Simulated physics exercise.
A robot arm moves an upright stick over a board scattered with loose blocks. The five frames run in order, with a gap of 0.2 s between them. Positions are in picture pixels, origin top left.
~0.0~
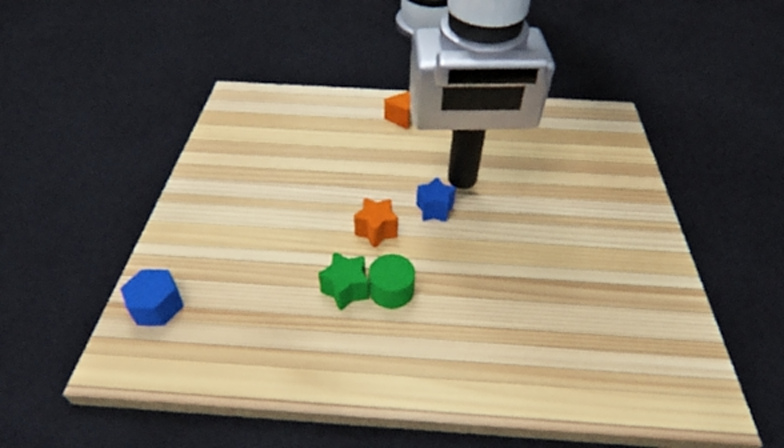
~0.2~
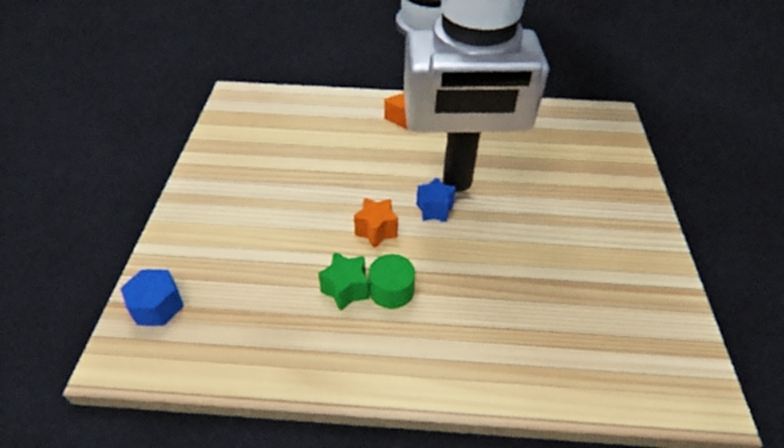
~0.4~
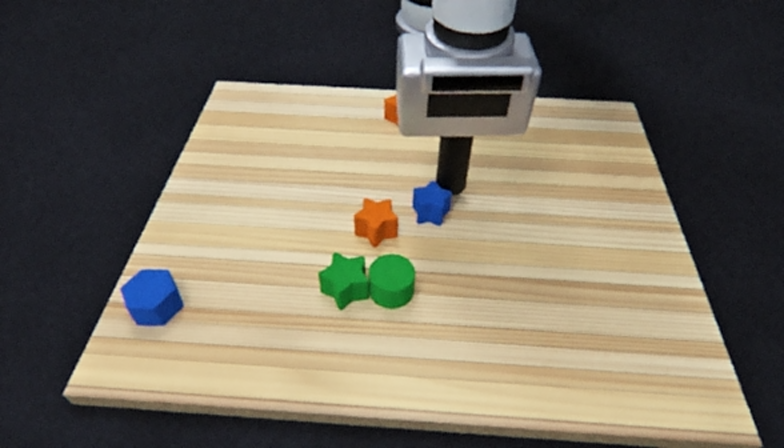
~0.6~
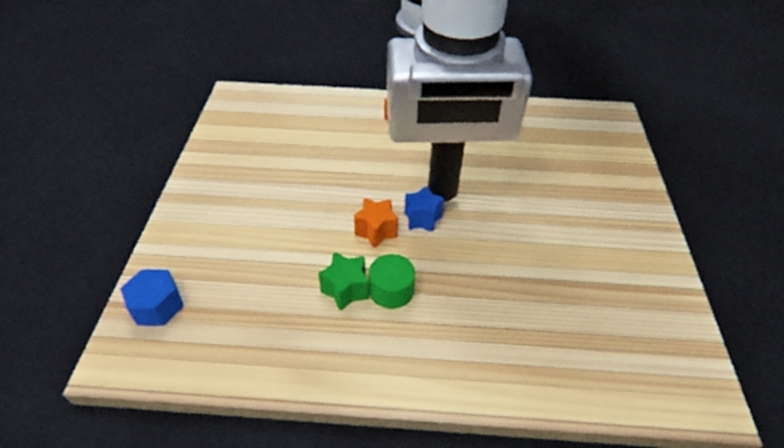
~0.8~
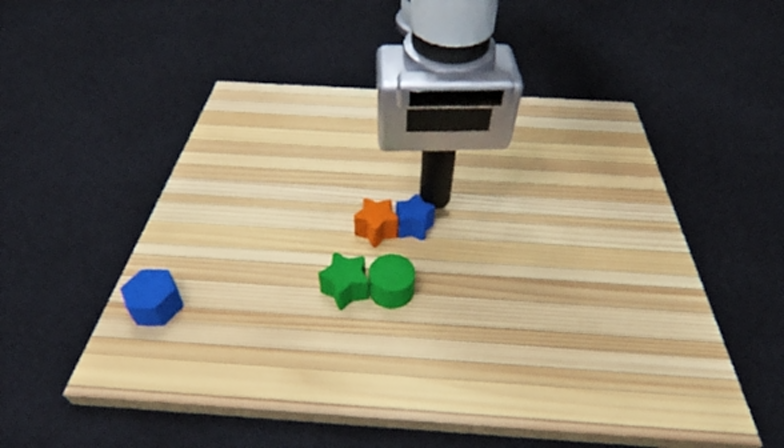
The video shows a robot arm lowering an upright black stick toward the viewer and left across a wooden board, pushing a blue star-shaped block up beside an orange star while the green blocks and blue hexagonal block stay still.
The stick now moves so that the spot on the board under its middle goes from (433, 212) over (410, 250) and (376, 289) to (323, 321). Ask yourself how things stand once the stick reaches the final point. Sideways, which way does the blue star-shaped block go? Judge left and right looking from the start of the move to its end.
Shifts right.
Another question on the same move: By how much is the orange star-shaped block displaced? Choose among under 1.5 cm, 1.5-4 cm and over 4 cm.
Movement: 1.5 to 4 cm.
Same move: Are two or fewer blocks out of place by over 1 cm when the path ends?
My answer is no.
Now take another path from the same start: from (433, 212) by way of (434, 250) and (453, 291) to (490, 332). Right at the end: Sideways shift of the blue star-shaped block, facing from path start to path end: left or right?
Over to the right.
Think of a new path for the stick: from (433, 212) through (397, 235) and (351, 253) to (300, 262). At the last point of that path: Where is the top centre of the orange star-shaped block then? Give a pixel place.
It will end up at (286, 221).
On the path given first. One third of the way, stick (410, 240); orange star-shaped block (360, 221), turned 65° clockwise; green cylinder (387, 281); blue star-shaped block (382, 245), turned 15° clockwise.
Two thirds of the way, stick (375, 278); green star-shaped block (304, 289), turned 45° clockwise; orange star-shaped block (358, 222), turned 75° clockwise; green cylinder (375, 306); blue star-shaped block (341, 274), turned 40° clockwise.
At the end, stick (321, 310); green star-shaped block (244, 302), turned 60° clockwise; orange star-shaped block (358, 222), turned 75° clockwise; green cylinder (365, 323); blue star-shaped block (286, 297), turned 60° clockwise.
